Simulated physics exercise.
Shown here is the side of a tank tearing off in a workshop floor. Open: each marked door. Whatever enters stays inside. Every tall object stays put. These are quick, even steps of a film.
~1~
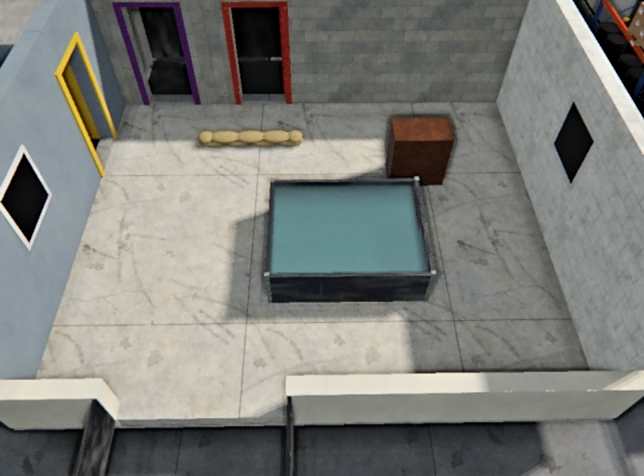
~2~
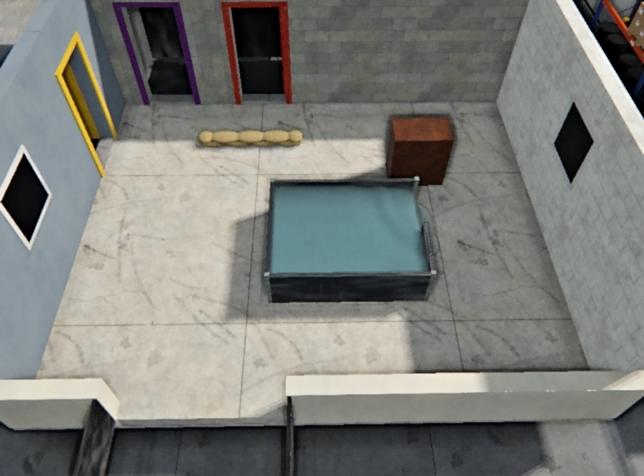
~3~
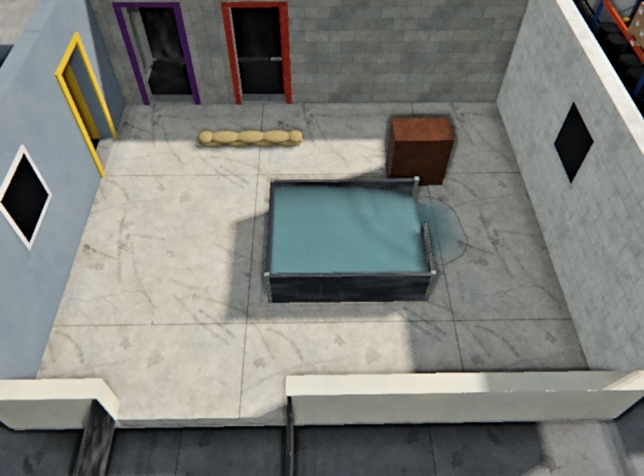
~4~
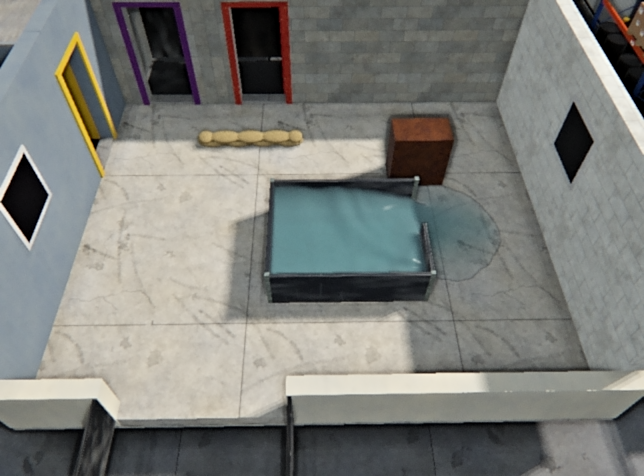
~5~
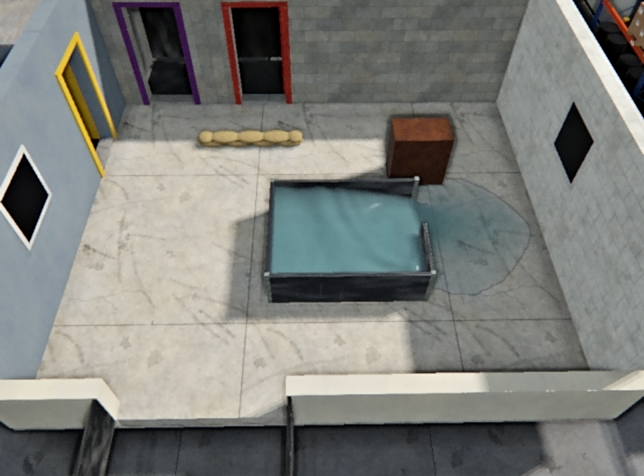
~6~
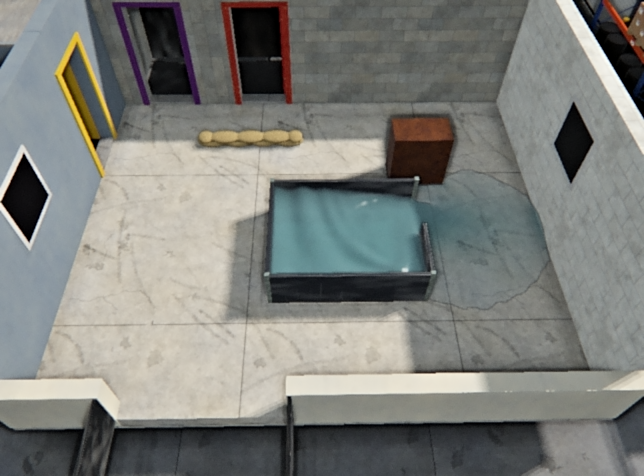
A large tank of blue-green water sat still on a workshop floor until its right side tore open, and water poured through the gap, spreading rightward across the tiles in a widening, rounded puddle.
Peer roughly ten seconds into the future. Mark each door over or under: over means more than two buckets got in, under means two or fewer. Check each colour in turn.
Red door - under, purple door - under, yellow door - under.
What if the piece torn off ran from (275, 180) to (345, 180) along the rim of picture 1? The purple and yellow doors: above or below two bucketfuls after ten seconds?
Purple: Above; yellow: Above.
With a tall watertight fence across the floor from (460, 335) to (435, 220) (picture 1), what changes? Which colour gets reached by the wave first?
I say the red one.
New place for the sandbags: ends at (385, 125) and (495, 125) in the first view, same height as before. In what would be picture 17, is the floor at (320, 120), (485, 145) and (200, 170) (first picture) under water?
Readings in sequence: Unflooded / wet through / unflooded.
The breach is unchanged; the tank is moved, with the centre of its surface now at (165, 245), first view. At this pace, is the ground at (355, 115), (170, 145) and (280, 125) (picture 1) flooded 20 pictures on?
In order, the three spots end up waterlogged, untouched and untouched.
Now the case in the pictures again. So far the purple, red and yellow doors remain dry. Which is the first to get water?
Answer: The red door.
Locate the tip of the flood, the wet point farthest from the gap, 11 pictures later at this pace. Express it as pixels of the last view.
Point: (491, 102) in the last picture's pixels.
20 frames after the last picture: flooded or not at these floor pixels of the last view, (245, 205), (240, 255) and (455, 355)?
First spot not wet, second not wet, third soaked.
A moment on, water covers 15 % of the floor; the red door not reached, the purple door not reached, the yellow door not reached.
Next, water covers 20 % of the floor; the red door not reached, the purple door not reached, the yellow door not reached.
Then, water covers 35 % of the floor; the red door not reached, the purple door not reached, the yellow door not reached.
Later, water covers 70 % of the floor; the red door wet at the sill, nothing in, the purple door wet at the sill, nothing in, the yellow door not reached.
In the end, water covers 95 % of the floor; the red door wet at the sill, nothing in, the purple door under two buckets in, the yellow door wet at the sill, nothing in.
